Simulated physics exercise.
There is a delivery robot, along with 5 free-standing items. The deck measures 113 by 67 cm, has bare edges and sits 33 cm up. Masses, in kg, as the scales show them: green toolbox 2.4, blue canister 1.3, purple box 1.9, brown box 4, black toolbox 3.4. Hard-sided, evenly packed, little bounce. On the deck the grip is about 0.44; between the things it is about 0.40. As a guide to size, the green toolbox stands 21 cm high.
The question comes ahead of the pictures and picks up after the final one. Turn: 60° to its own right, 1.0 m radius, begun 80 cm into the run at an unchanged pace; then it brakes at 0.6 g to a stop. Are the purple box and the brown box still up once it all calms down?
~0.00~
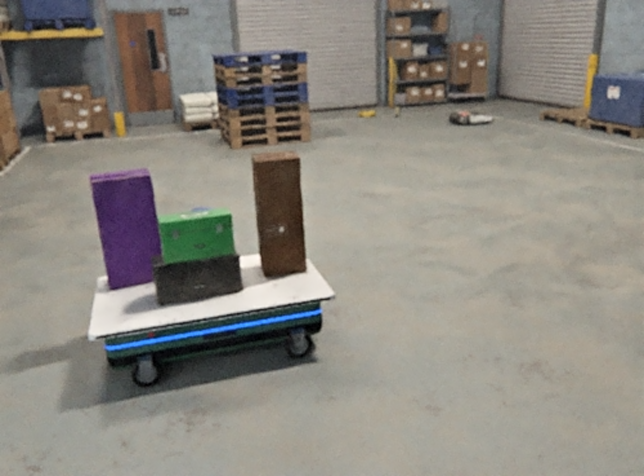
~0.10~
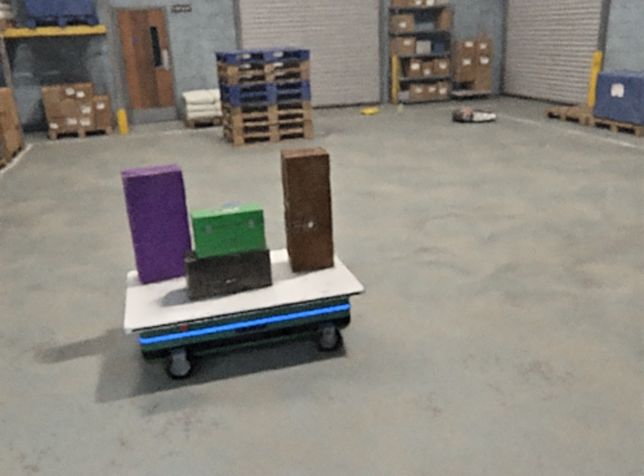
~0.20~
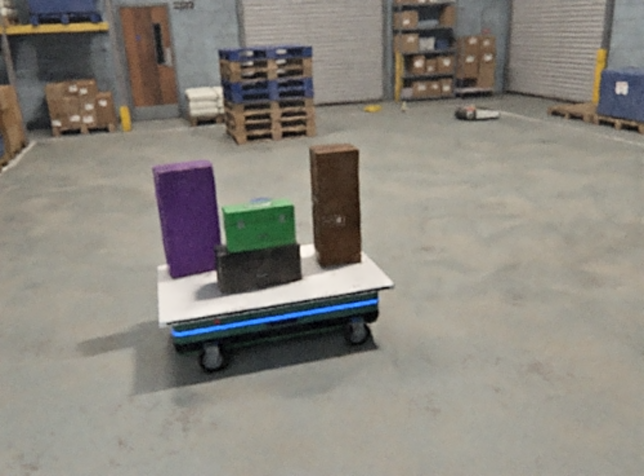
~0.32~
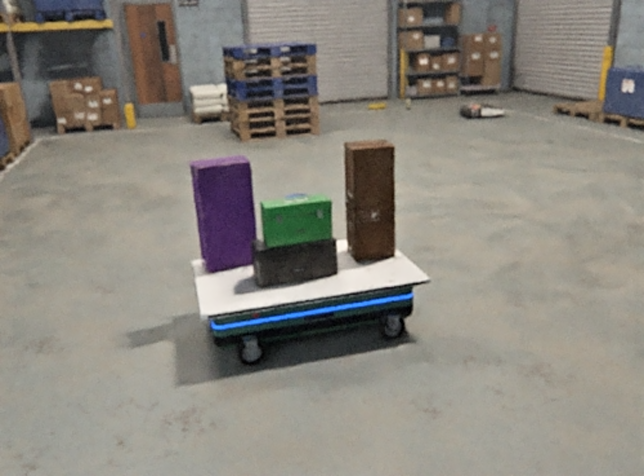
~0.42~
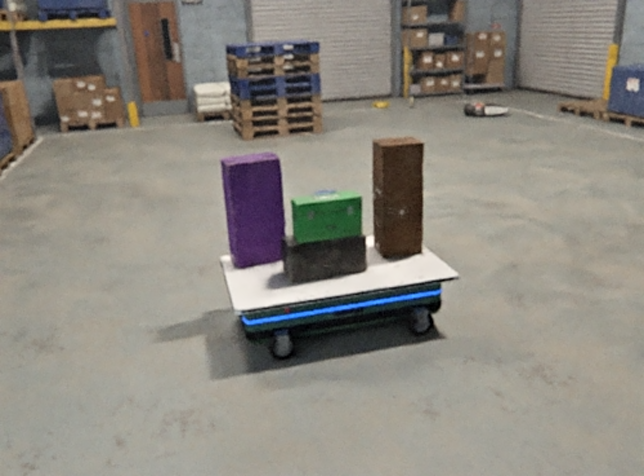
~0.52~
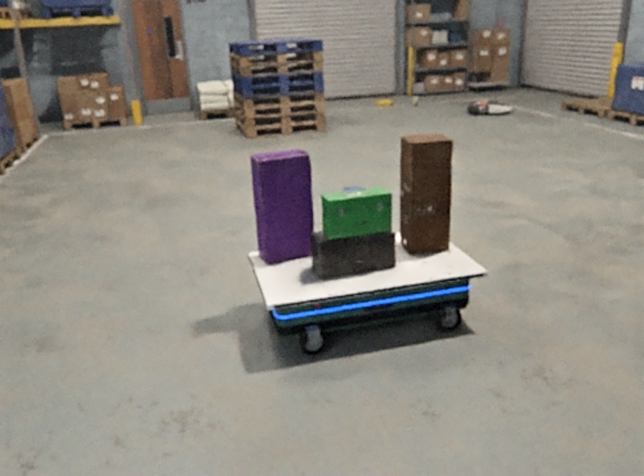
The purple box - knocked down. The brown box - knocked down.
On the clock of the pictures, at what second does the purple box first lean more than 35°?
Somewhere about 1.5 s.
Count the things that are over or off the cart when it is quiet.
The number here is 3.
After 0.92 s, 147 cm covered, turned 30°; brown box now off the cart; blue canister leaning 21°.
After 1.22 s, 195 cm covered, turned 56°; blue canister now off the cart; purple box leaning 13° near (528, 206).
After 1.62 s, 236 cm covered, turned 60°, stopped; purple box now off the cart; green toolbox slid 9 cm; black toolbox slid 5 cm.
At rest (2.3 s), off the cart and tipped over, blue canister, purple box and brown box; not toppled but over 10 cm from the start, green toolbox; the last one in place, give or take 10 cm.
